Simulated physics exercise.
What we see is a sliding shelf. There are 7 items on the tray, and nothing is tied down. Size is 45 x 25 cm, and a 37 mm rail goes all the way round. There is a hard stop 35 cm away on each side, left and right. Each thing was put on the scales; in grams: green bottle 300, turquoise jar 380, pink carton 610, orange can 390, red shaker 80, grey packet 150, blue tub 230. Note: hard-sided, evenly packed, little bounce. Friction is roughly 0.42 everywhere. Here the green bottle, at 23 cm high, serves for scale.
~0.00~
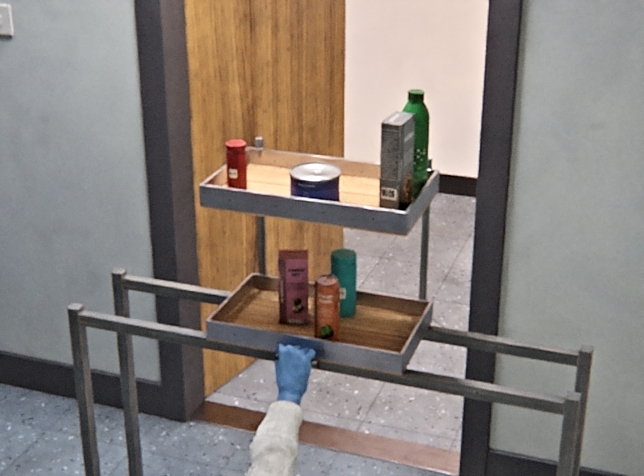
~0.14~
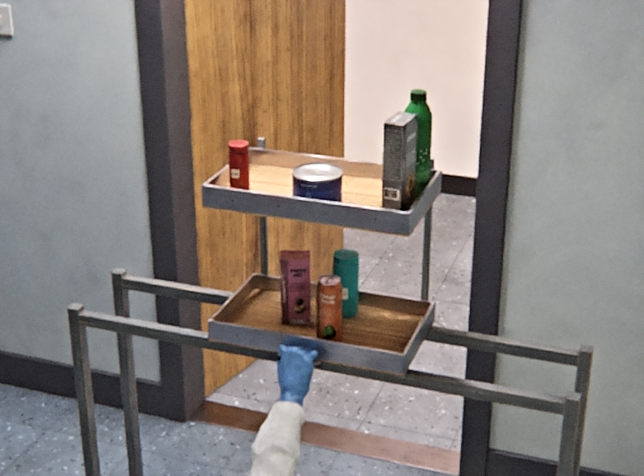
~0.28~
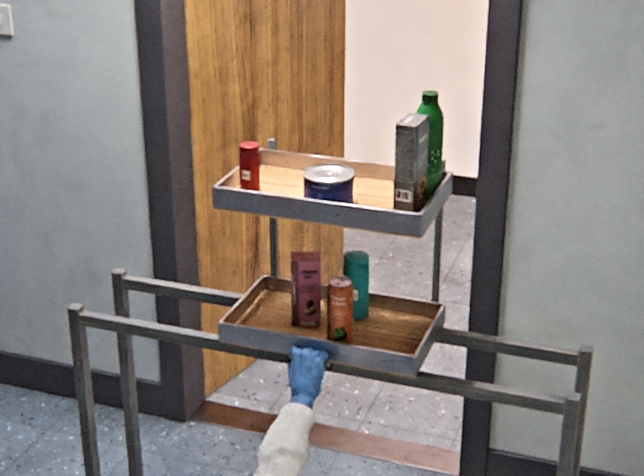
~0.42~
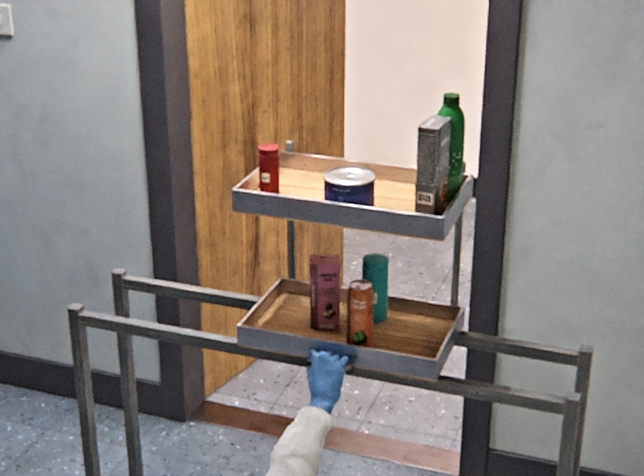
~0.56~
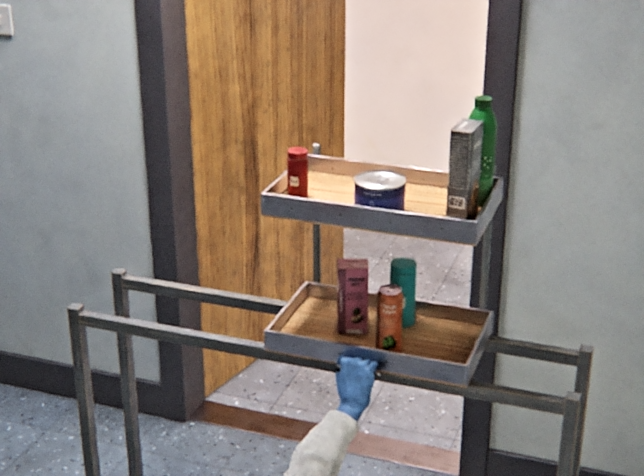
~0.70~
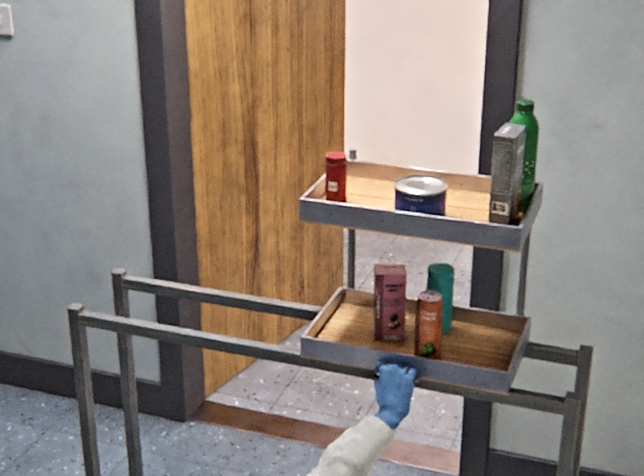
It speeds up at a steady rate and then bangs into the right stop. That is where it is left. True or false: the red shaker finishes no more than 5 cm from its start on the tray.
False.
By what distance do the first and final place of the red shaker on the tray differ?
It ends up around 14 cm from its start.
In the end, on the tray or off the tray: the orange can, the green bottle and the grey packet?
Final state - the orange can stays within bounds; the green bottle ends out of bounds; the grey packet ends out of bounds.
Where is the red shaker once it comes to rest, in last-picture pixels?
About (451, 207).
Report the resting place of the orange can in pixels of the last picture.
Its middle settles close to pixel (545, 364).
After 1.00 s, tray has slid 35 cm right; green bottle and grey packet now off the tray; red shaker 16° off upright near (422, 188); orange can 24° off upright.
After 1.20 s, tray has slid 35 cm right; red shaker on its side near (449, 205); orange can 72° off upright; turquoise jar 55° off upright.
After 1.40 s, tray has slid 35 cm right; red shaker on its side near (451, 207); orange can 72° off upright; turquoise jar on its side.
In the end (2.1 s), off the tray, green bottle and grey packet; toppled on the tray, turquoise jar, orange can and red shaker; not toppled but over 5 cm from the start, pink carton and blue tub. In the last view, red shaker near (451, 207).
